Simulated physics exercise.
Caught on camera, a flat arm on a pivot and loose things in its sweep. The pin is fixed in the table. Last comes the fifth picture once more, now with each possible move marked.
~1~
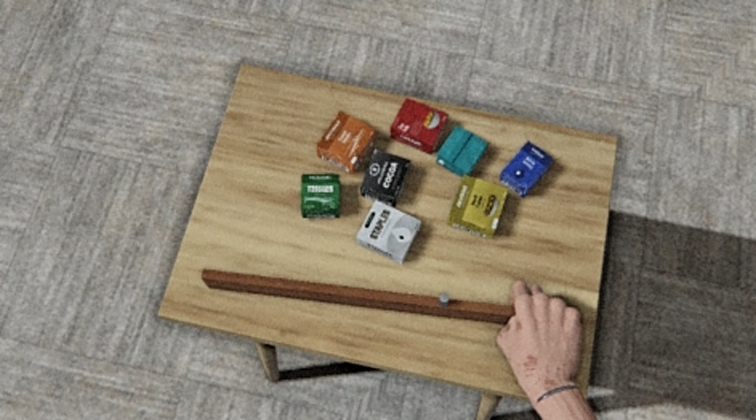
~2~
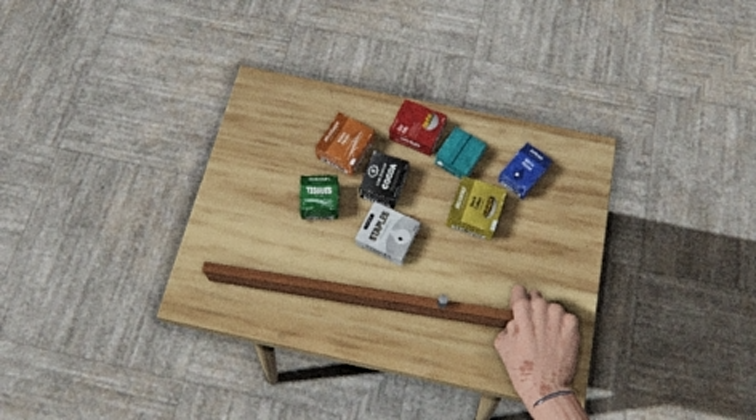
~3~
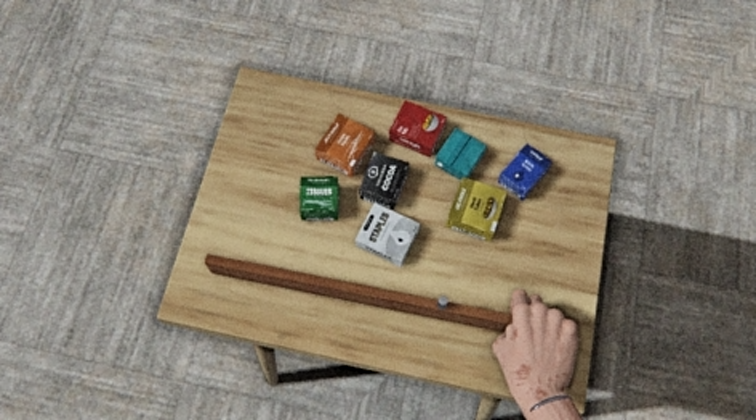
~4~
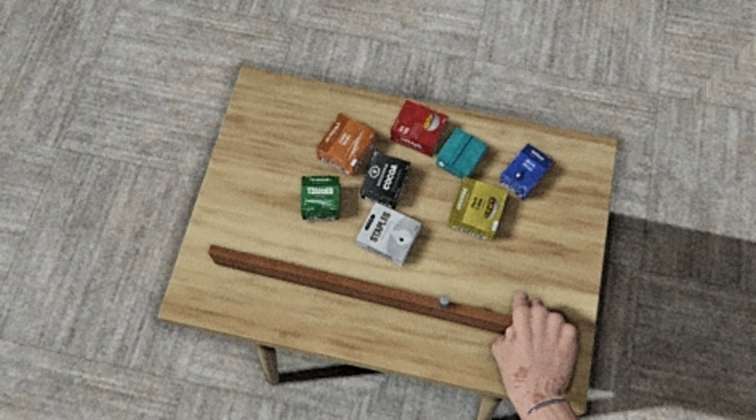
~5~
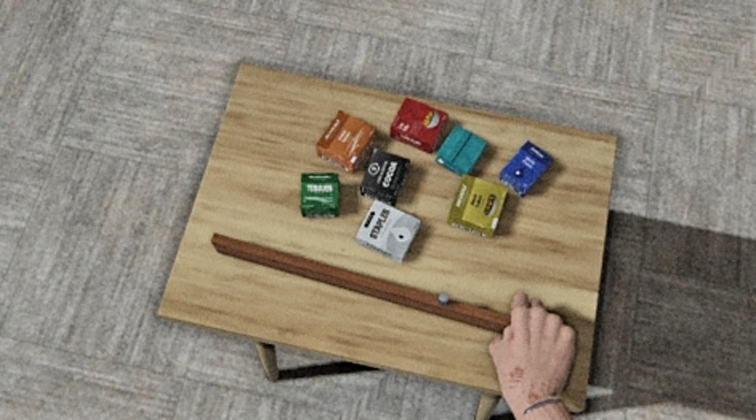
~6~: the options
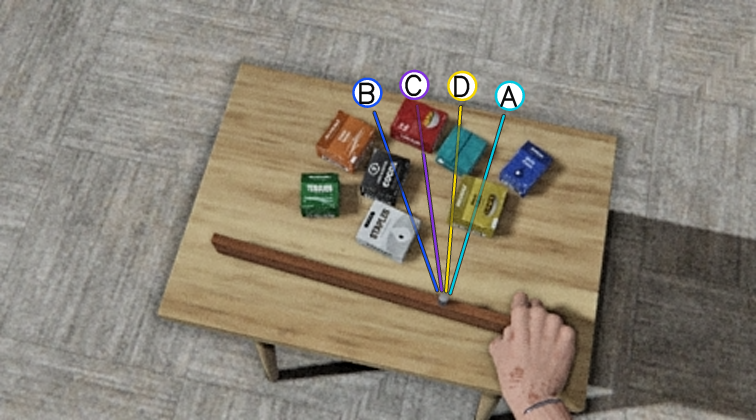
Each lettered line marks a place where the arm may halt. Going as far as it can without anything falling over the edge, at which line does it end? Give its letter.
Stop at B.
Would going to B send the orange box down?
No.
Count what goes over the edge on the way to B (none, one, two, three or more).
The count is none.
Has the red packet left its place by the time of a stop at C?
By then, yes.
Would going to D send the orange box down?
Yes.
On the marked copy, A at (478, 200); B at (405, 197); C at (429, 194); D at (454, 195).
Taking B. A third of the way, arm (343, 230); green box (327, 188); red packet (418, 125).
Two thirds of the way, arm (375, 202); orange box (366, 115); green box (374, 154).
When it is over, arm (403, 191); orange box (391, 95); red packet (442, 113); nothing has fallen.
As for the rest, A drops the red packet and orange box; C drops the red packet and orange box; D drops the red packet and orange box.
